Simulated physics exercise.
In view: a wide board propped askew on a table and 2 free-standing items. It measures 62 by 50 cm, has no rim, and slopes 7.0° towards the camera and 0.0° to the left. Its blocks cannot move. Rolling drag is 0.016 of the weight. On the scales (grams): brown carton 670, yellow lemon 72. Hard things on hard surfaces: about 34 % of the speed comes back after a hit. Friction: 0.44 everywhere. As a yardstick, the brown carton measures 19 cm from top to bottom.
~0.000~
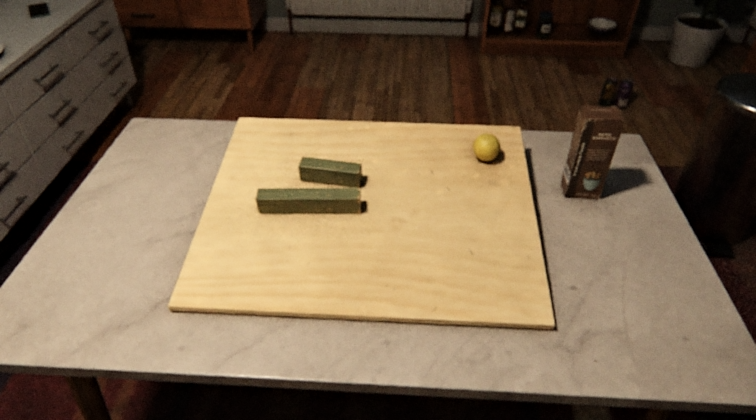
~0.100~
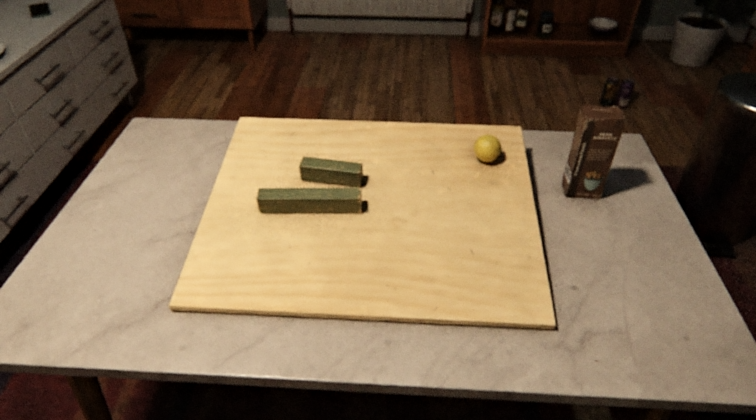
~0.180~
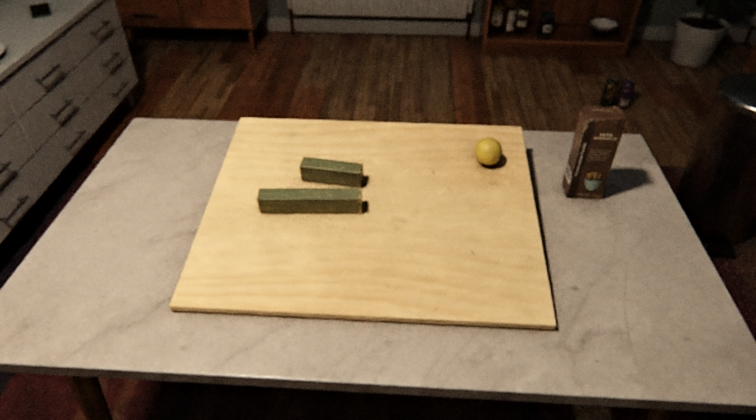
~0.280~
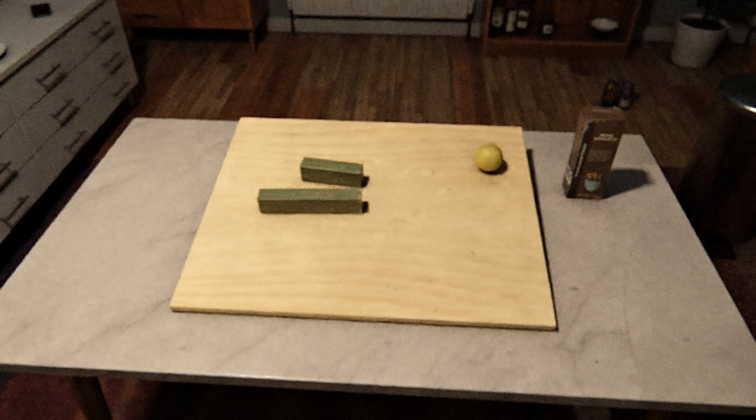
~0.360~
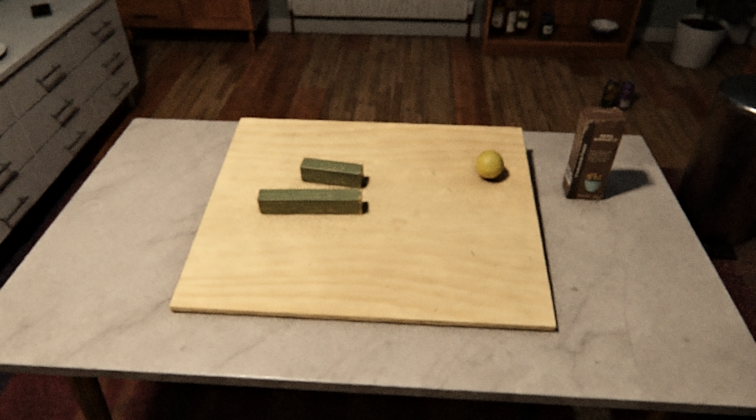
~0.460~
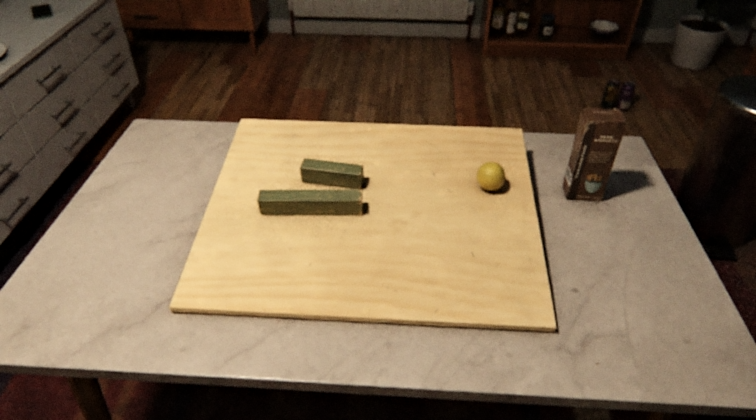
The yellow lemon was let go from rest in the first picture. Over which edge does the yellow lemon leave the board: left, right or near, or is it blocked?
It comes to this: Near side.
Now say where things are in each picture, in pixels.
In the first frame, 39 cm of board to the near edge; yellow lemon (486, 147); brown carton (591, 154).
In the second frame, 39 cm of board to the near edge; yellow lemon (487, 148); brown carton (591, 154).
In the third frame, 38 cm of board to the near edge; yellow lemon (488, 151); brown carton (592, 154).
In the fourth frame, 36 cm of board to the near edge; yellow lemon (489, 158); brown carton (592, 155).
In the fifth frame, 34 cm of board to the near edge; yellow lemon (490, 165); brown carton (592, 155).
In the sixth frame, 31 cm of board to the near edge; yellow lemon (491, 176); brown carton (592, 156).
After 0.76 s, 18 cm of board to the near edge; yellow lemon near (497, 229).
After 1.06 s, it has gone over the near edge; yellow lemon near (507, 333).
After 1.36 s, it has gone over the near edge.
By the end (1.4 s), it has gone over the near edge; brown carton in place, give or take 8 cm.
